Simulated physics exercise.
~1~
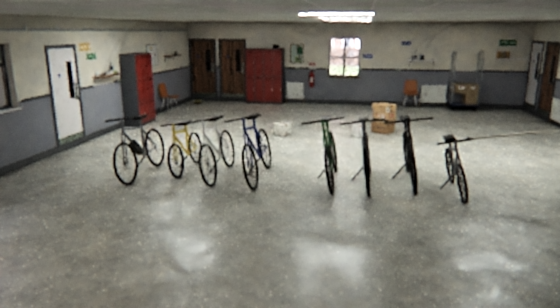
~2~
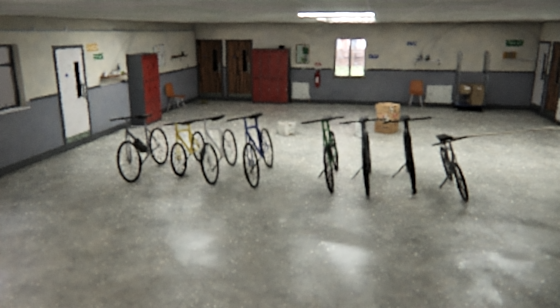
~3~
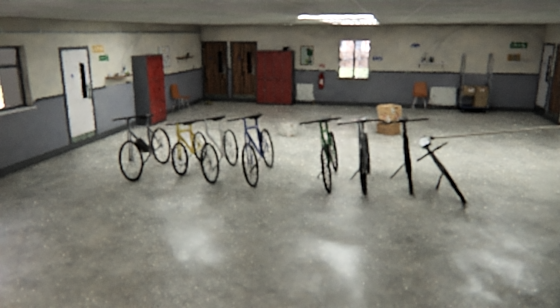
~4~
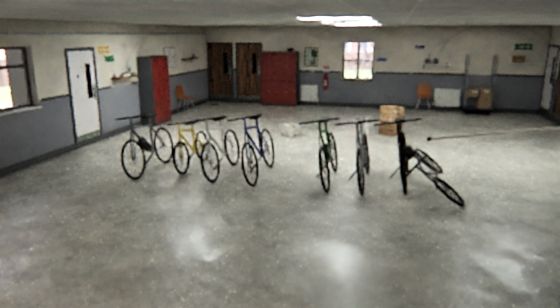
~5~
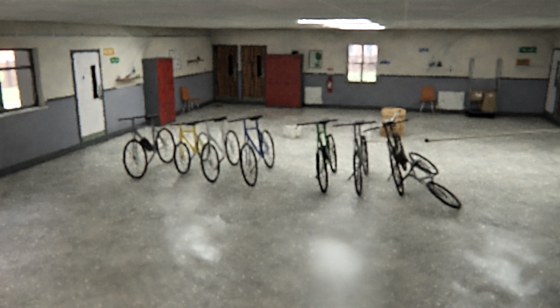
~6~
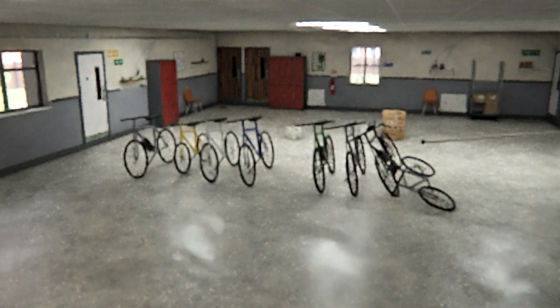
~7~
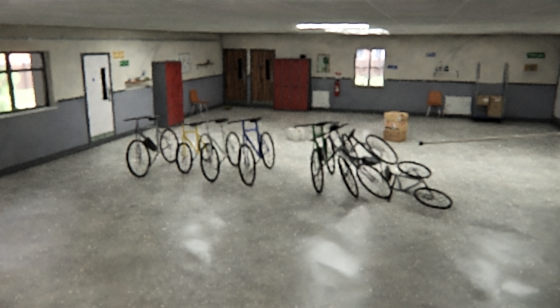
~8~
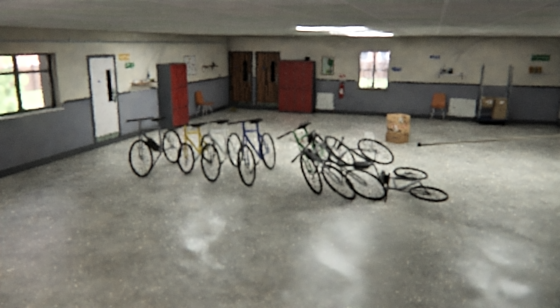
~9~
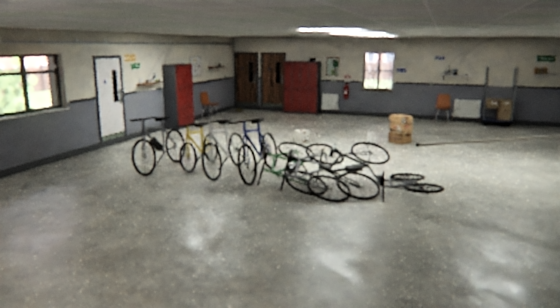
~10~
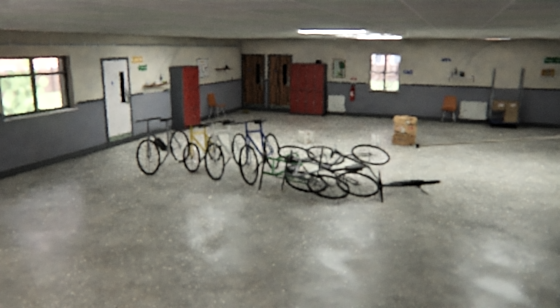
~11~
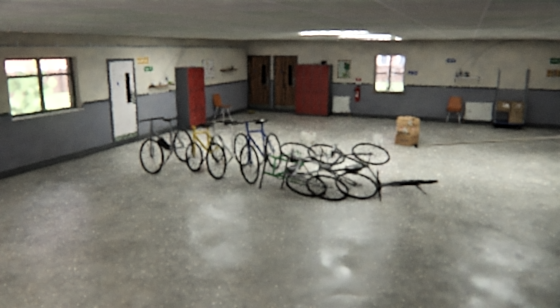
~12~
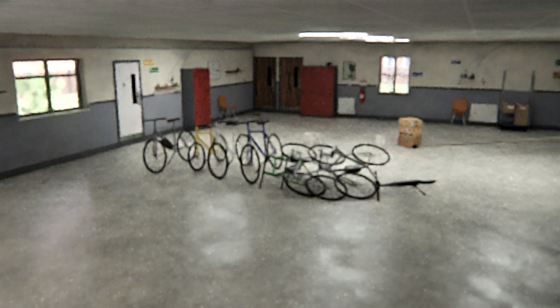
To begin with, eight bicycles stand in a spaced row across the grey floor of a large hall with red cabinets and cardboard boxes along the far side. The bicycle at the right end leans over and sinks toward the floor. The next one along tips to the left, then its neighbour follows, and the two drop into a tangle of wheels. The green bicycle goes over last, falling left beside the blue one. Finally, four bicycles lie down on the right, while the blue, the yellow and two others remain upright on the left.
